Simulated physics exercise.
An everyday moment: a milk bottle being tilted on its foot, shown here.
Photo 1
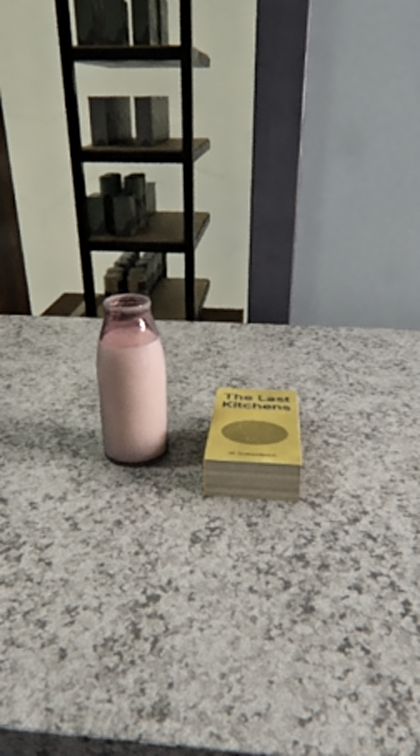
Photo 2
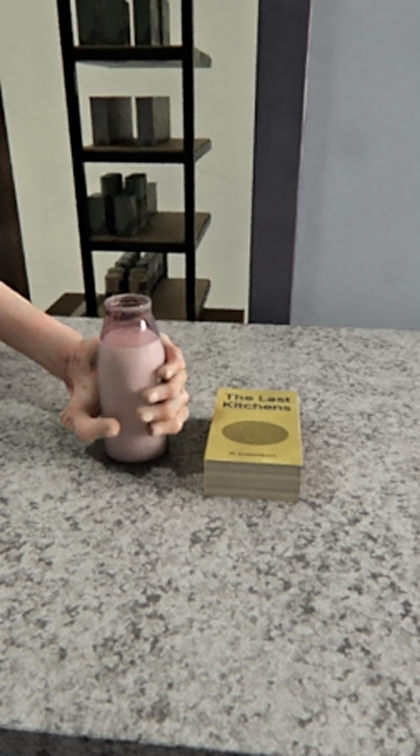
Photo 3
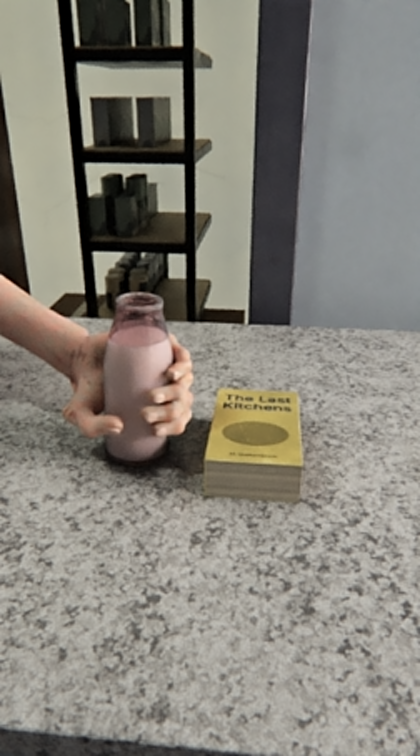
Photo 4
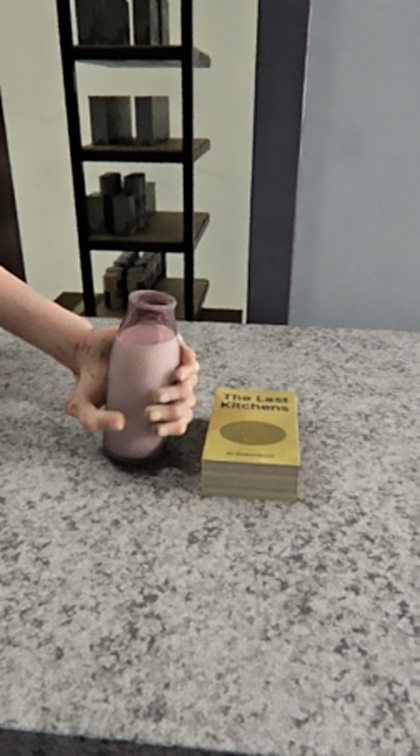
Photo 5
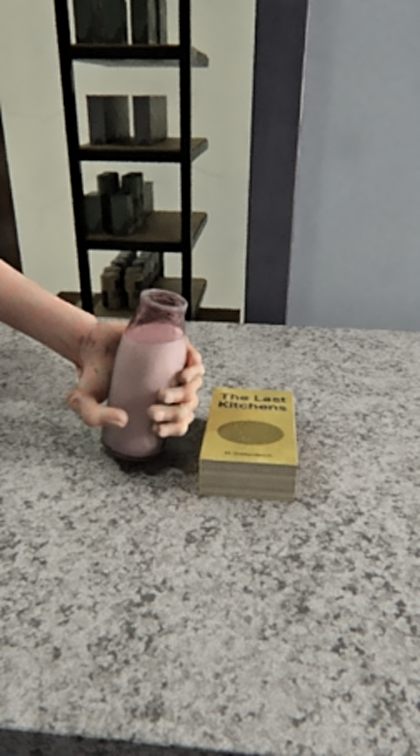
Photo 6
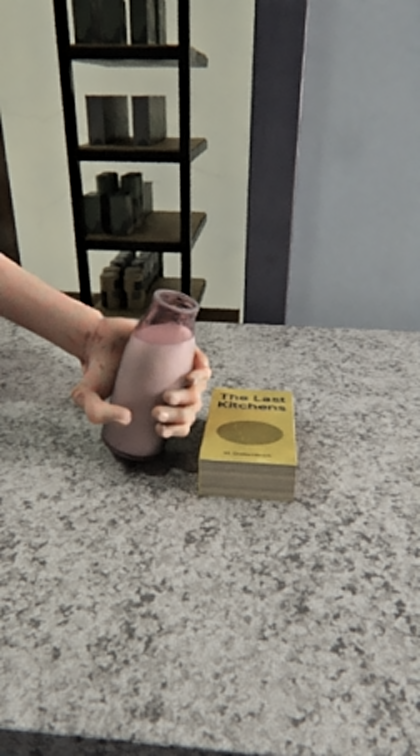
On a speckled grey countertop in front of a dark shelving unit, a glass bottle of pink liquid stands upright to the left of a yellow book titled The Last Kitchens. A hand reaches in from the left and grasps the bottle, then gradually leans it to the right, towards the book.
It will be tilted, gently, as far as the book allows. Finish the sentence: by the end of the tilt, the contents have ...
The contents have all stayed put.
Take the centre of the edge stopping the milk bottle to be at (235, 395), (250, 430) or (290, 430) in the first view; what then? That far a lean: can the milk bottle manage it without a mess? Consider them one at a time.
No loss, overflow, overflow.
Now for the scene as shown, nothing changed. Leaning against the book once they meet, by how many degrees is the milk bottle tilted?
Some 50 degrees.
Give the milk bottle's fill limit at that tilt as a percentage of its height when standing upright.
My guess is some 85 per cent.
Next, the milk bottle leans by about 30°; its rim is dry.
After that, the milk bottle leans by about 45°; its rim is dry.
Finally, the milk bottle leans by about 50°, against the book; its rim is dry.
